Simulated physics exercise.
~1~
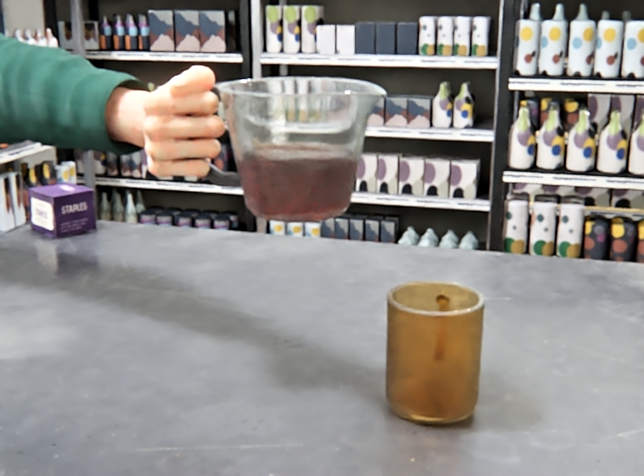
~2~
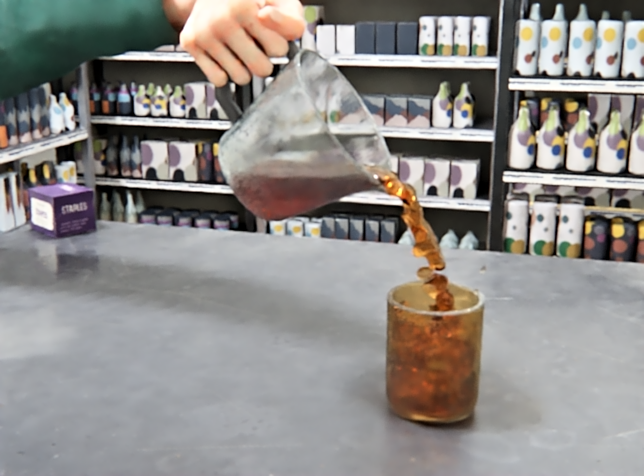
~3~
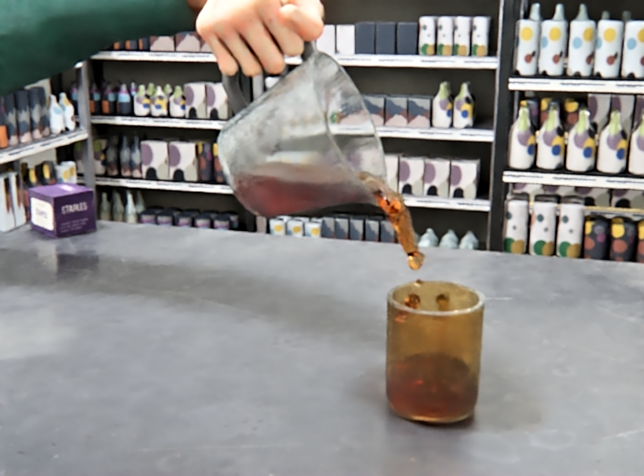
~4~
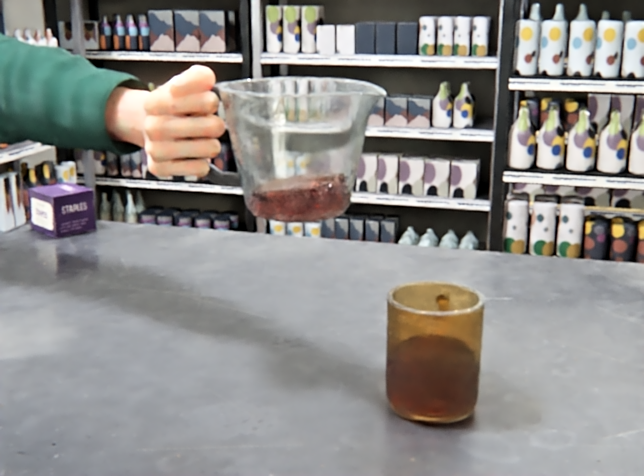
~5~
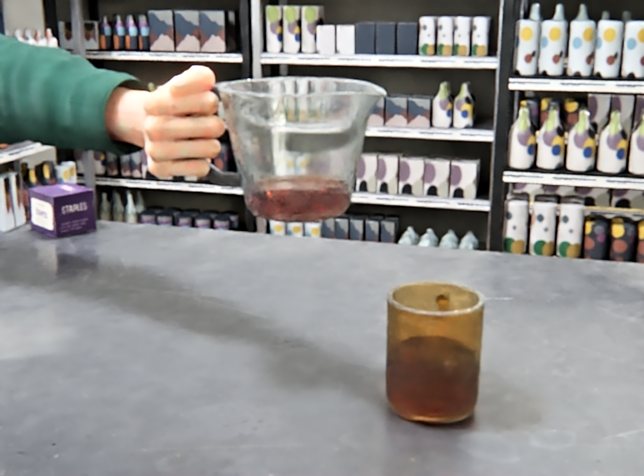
At first, a hand in a green sleeve holds a clear jug of dark reddish tea above a grey work surface, to the left of an empty amber mug, with stocked shelves behind. The hand tips the jug to the right, and a brown stream runs from its lip into the mug. The jug eases back partway, then tilts forward again, steeper than before, sending more tea down. Finally the hand turns the jug level, leaving a shallow layer of tea inside it, while the mug stands roughly half full.
